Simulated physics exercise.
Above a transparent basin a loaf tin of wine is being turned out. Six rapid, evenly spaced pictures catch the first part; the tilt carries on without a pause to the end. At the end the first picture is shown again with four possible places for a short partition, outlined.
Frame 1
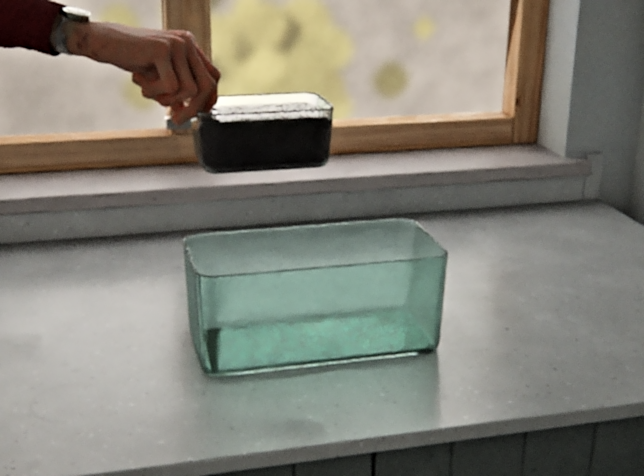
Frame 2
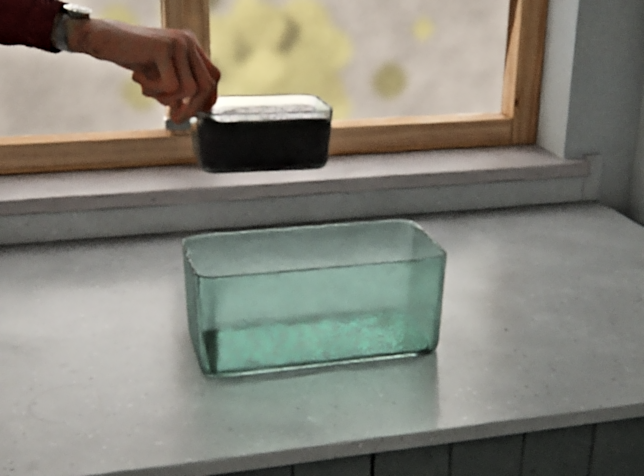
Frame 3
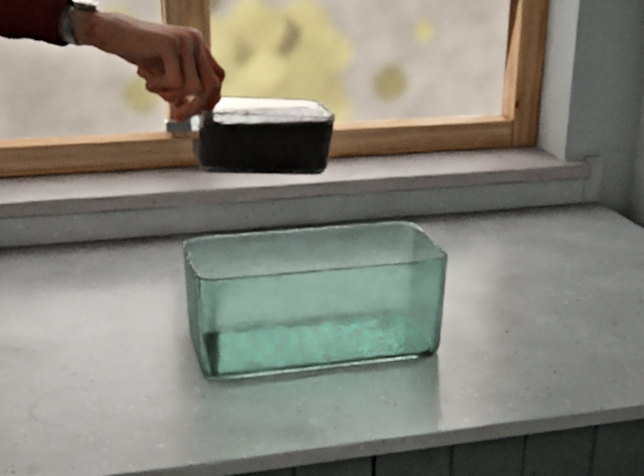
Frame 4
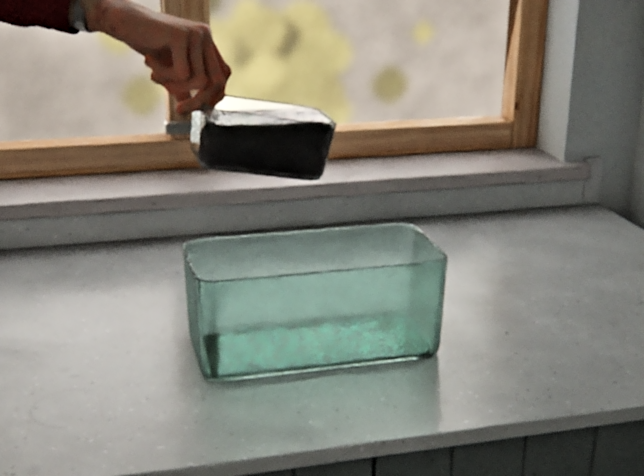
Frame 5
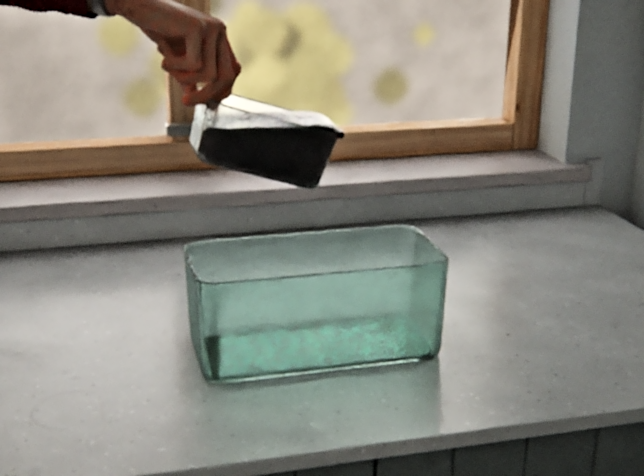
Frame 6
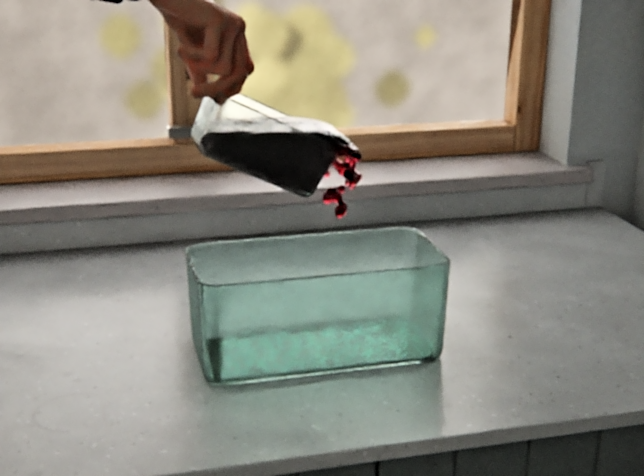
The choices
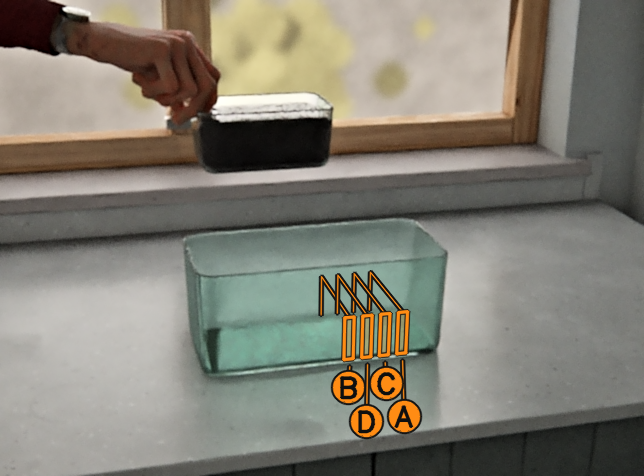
On a grey counter by a window, a hand held a small tin of dark liquid above a clear greenish basin, then slowly tilted it to the right until dark red liquid ran over the lip.
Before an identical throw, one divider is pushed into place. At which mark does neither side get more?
The answer is slot A.
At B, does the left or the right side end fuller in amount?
More ends on the right.
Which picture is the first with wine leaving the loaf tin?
In picture 5.
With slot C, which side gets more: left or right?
More ends on the right.
On the marked copy, A at (402, 360); B at (349, 366); C at (385, 362); D at (367, 364).
Choosing A, about 52 % ends left of the wall and 47 % right of it.
Choosing B, about 14 % ends left of the wall and 85 % right of it.
Choosing C, about 33 % ends left of the wall and 66 % right of it.
Choosing D, about 24 % ends left of the wall and 75 % right of it.
